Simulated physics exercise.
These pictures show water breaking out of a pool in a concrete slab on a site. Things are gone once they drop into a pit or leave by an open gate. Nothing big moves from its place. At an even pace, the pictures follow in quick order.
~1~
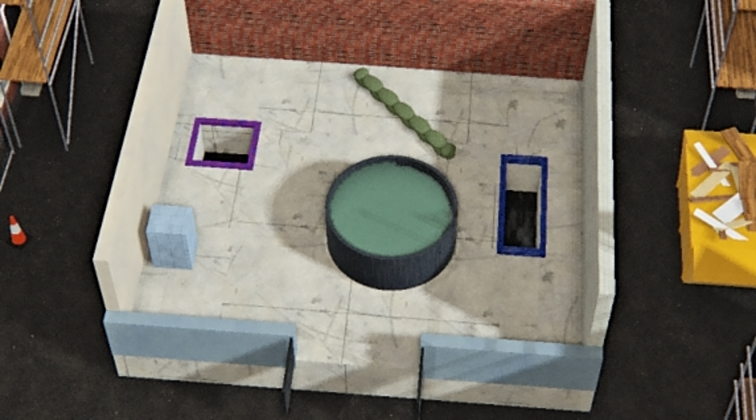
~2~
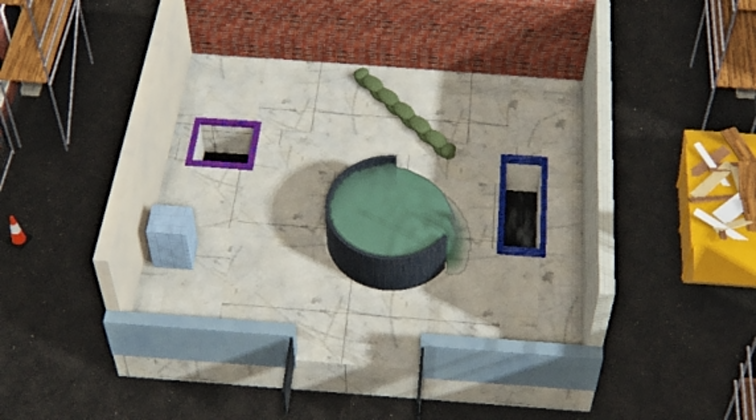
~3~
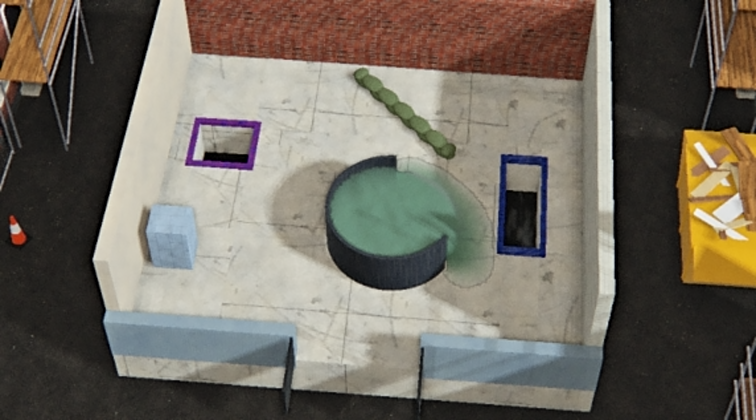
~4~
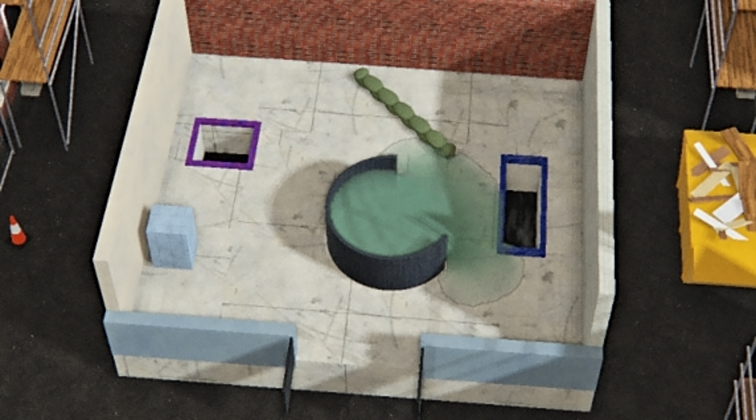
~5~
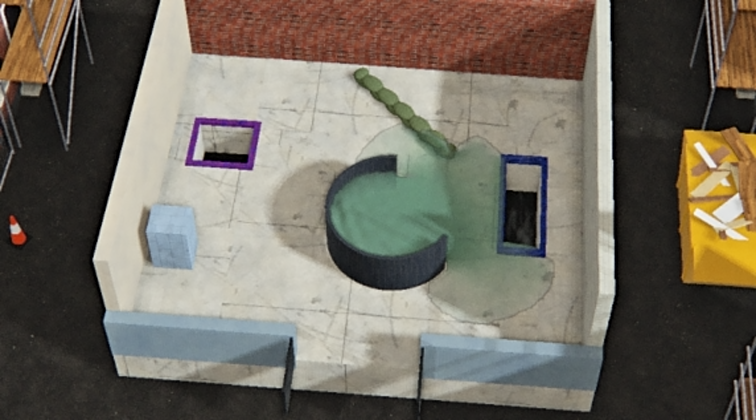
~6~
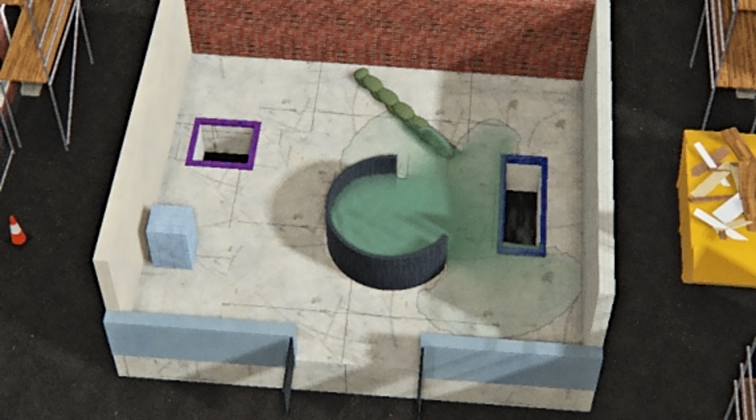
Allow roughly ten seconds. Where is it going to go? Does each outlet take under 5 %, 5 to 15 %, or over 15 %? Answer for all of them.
Answer: The gate takes under 5 %; the blue pit takes over 15 %; the purple pit takes under 5 %.
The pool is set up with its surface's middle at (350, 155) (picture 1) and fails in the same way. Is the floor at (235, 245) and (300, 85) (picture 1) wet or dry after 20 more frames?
The first spot ends up bone-dry, while the second ends up waterlogged.
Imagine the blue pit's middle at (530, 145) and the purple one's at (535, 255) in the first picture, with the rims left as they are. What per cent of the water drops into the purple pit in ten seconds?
Roughly, in per cent: Purple 25.
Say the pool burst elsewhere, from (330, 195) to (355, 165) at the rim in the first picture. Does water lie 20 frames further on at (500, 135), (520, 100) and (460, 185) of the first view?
The first would be still unwetted, the second still unwetted and the third still unwetted.
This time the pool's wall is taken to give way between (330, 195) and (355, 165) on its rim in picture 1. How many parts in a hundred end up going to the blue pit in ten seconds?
In percent, blue takes 0.
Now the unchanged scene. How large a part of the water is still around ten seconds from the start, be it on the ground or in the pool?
My reading is around 62 percent.
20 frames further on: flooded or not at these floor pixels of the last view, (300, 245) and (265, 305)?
High and dry, then high and dry.
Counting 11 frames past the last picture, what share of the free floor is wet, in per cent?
By my count, 40 percent.
A moment on, water covers 30 % of the floor; the gate 0 %, the blue pit 16 %, the purple pit 0 %.
Next, water covers 40 % of the floor; the gate 0 %, the blue pit 28 %, the purple pit 0 %.
Then, water covers 60 % of the floor; the gate 0 %, the blue pit 34 %, the purple pit 0 %.
Later, water covers 70 % of the floor; the gate 0 %, the blue pit 36 %, the purple pit 0 %.
In the end, water covers 90 % of the floor; the gate 2 %, the blue pit 36 %, the purple pit 0 %.
